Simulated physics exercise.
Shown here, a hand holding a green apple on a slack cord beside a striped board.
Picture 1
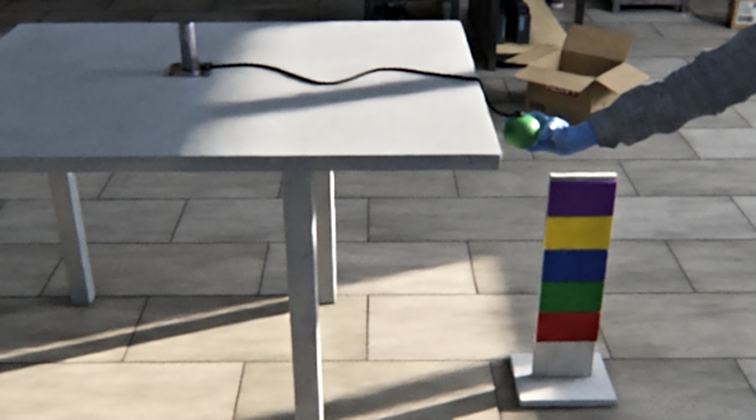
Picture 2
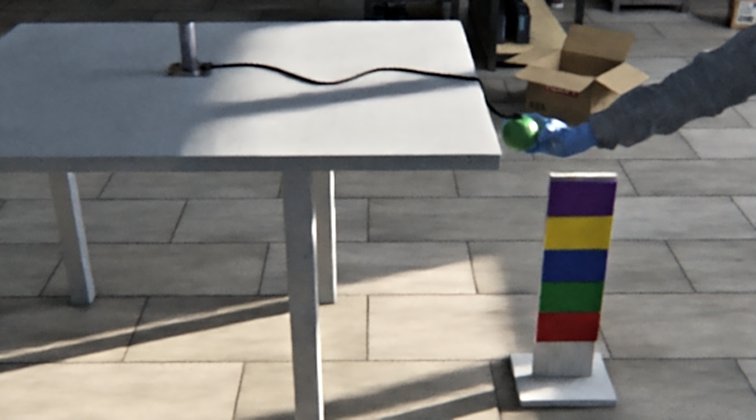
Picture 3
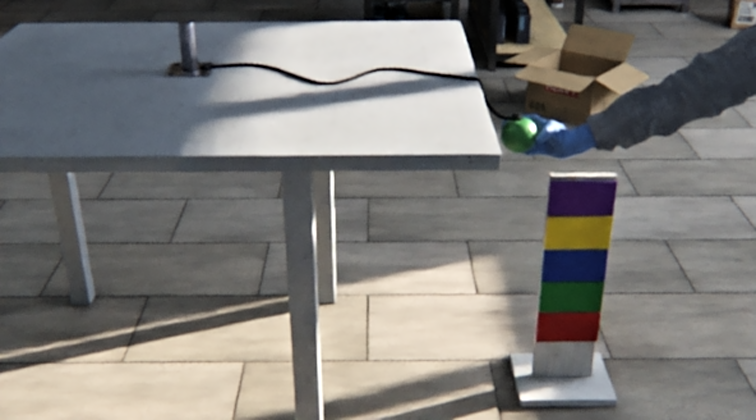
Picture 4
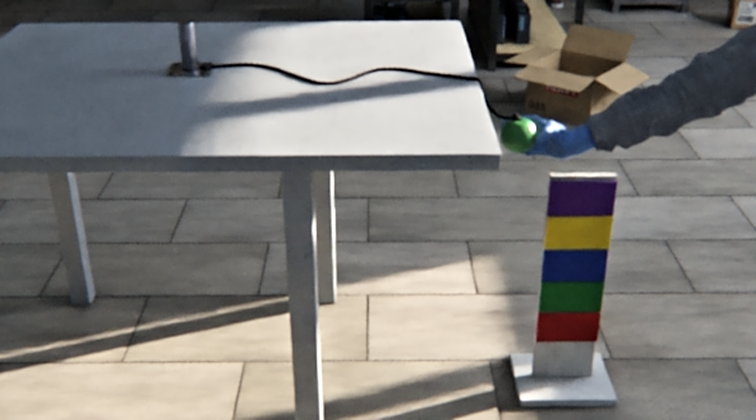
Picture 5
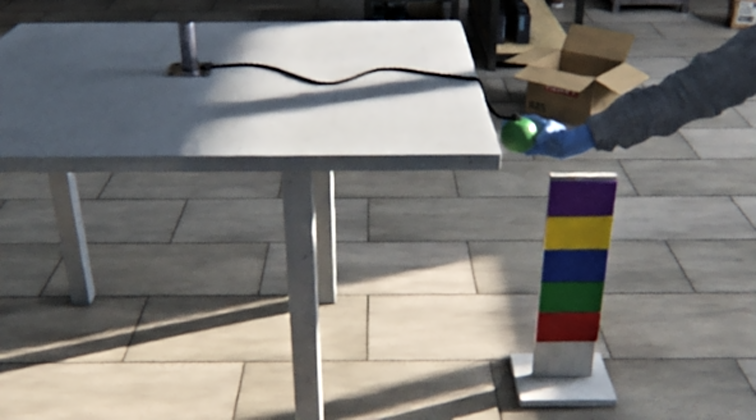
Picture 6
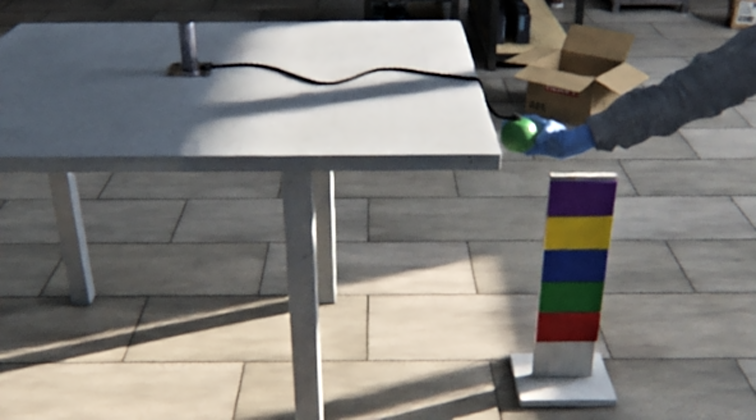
A gloved hand holds a green apple on a slack cord, barely moving beside a table.
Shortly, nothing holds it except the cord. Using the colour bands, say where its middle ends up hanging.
Its middle ends up at the purple band.
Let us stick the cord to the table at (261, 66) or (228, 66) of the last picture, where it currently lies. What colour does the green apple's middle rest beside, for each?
Purple, then purple.
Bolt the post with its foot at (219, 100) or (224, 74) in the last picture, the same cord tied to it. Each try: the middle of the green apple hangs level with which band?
Trial 1 - yellow; trial 2 - yellow.
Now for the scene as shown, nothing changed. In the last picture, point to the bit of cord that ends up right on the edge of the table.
Pixel (438, 75).
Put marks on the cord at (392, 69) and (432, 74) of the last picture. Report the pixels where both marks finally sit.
They finish close to (432, 76) and close to (475, 79).
Early on, apple near (469, 194); level with purple.
Midway, apple near (488, 197); level with purple.
Finally, apple near (470, 197); level with purple. Its middle rests at the purple band.
